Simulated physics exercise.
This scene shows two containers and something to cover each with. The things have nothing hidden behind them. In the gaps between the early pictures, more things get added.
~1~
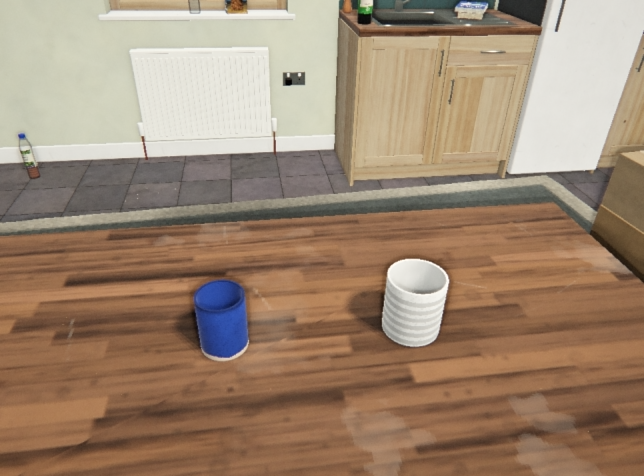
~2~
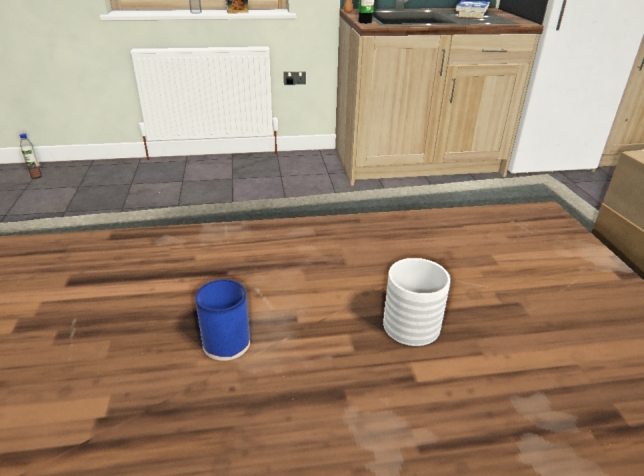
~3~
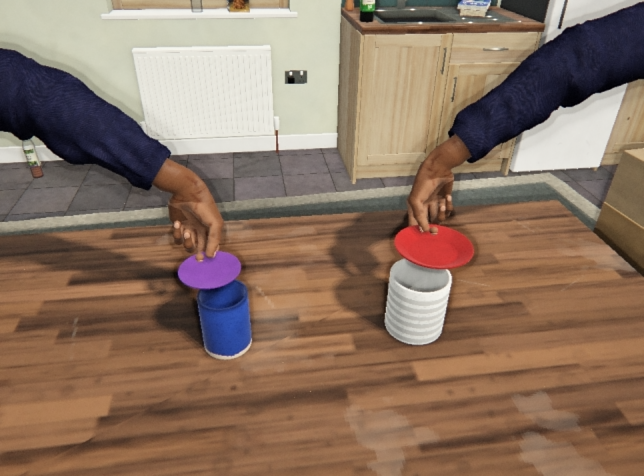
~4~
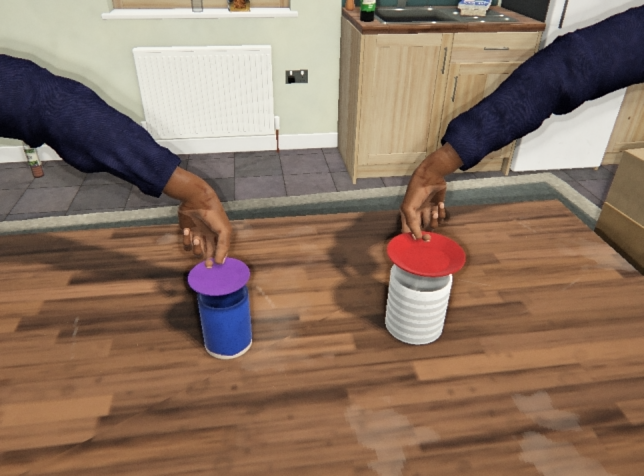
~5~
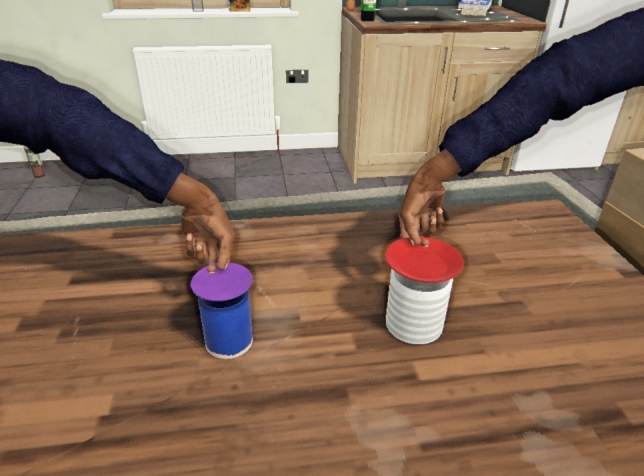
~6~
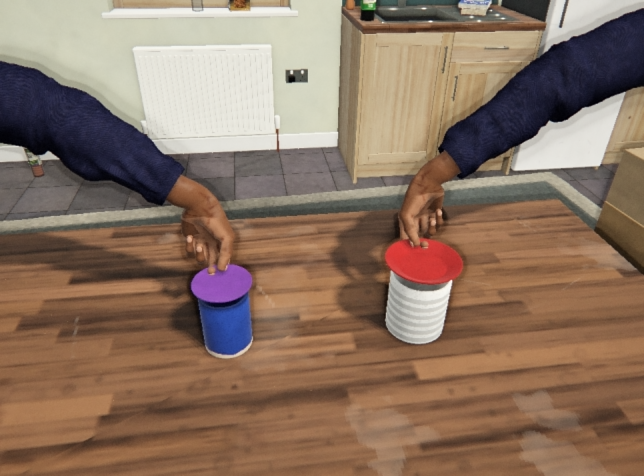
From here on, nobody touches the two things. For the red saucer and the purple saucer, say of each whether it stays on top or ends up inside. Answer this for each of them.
Here the red saucer stays on top, the purple saucer stays on top.
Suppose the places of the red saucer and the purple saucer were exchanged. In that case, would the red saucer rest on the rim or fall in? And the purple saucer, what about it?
Once moved, the red saucer does not fall in; as for the purple saucer, it does not fall in.
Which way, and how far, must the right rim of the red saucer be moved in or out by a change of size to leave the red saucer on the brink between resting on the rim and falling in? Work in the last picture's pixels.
Looks like close to 8 pixels, moving left.
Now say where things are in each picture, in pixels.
The first picture shows left mug (222, 321).
The second picture shows right mug (415, 302).
The third picture shows still on the way; red saucer (433, 249); left mug (225, 319).
The fourth picture shows still on the way; purple saucer (220, 277); right mug (417, 300).
The fifth picture shows still on the way; red saucer (424, 262); left mug (226, 319).
The sixth picture shows in place, still held; red saucer (423, 264); purple saucer (222, 285); right mug (417, 300).
Then, 0.10 s past the last view, red saucer moving near (422, 269); purple saucer moving near (223, 290).
Then, 0.26 s past the last view, red saucer sitting on the rim near (422, 269); purple saucer sitting on the rim near (223, 290).
Finally, the red saucer covers the opening, near (422, 269); the purple saucer covers the opening, near (223, 290).
